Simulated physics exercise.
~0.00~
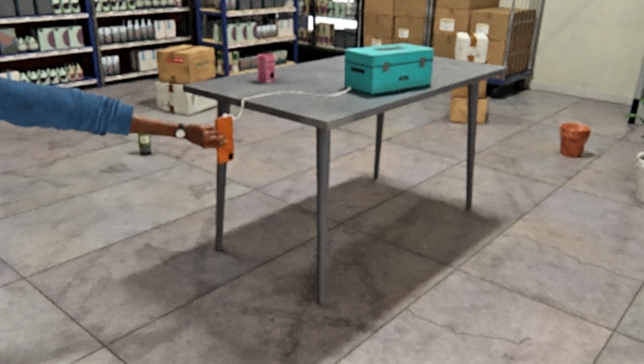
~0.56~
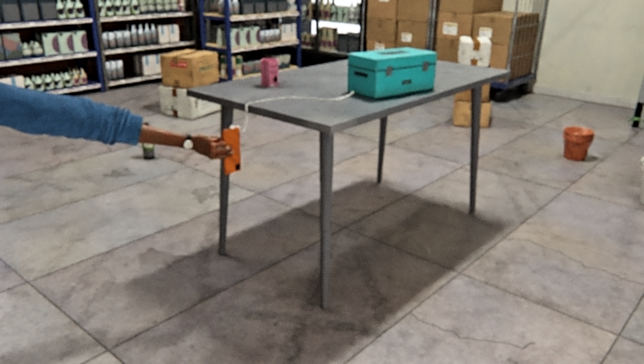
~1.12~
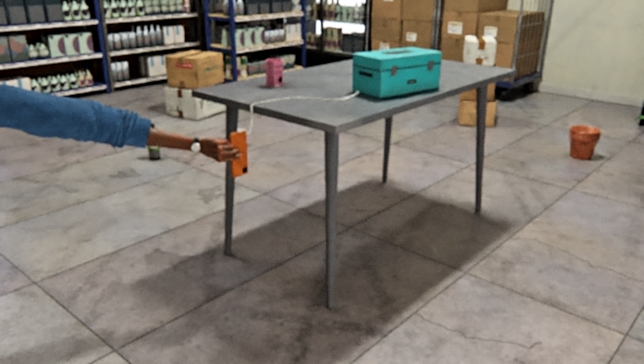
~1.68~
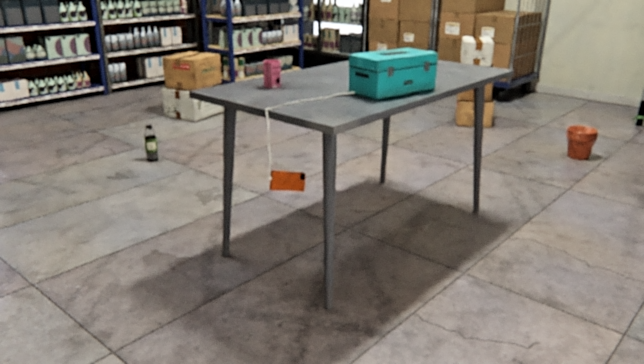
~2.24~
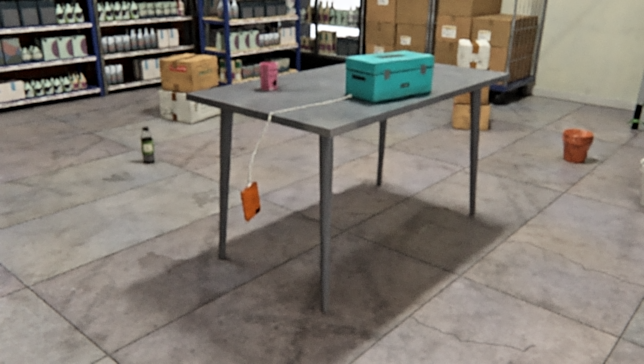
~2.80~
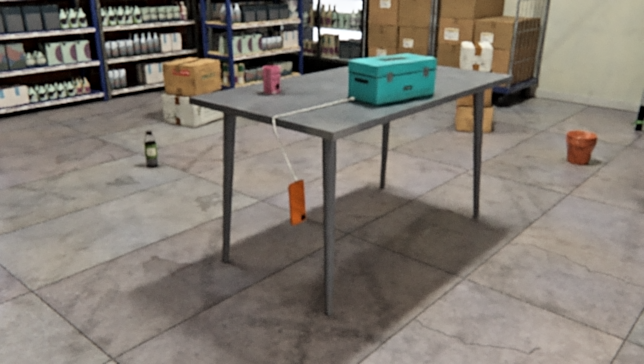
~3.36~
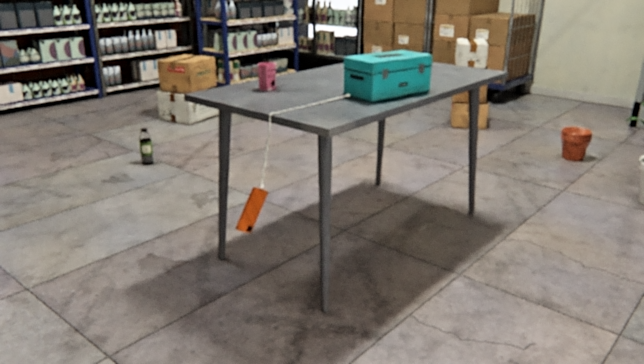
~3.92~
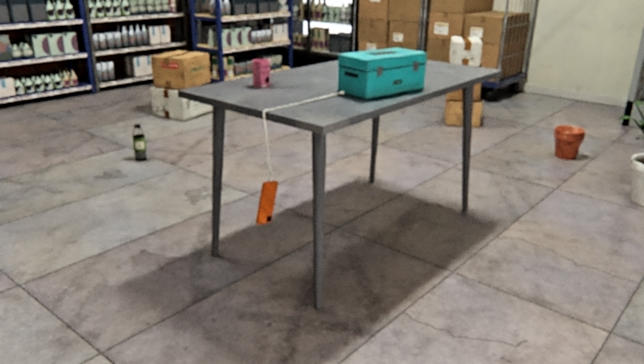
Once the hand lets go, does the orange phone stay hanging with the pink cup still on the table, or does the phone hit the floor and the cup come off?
The orange phone ends up dangling in mid-air on its string below the table edge. The pink cup keeps its place on the tabletop.
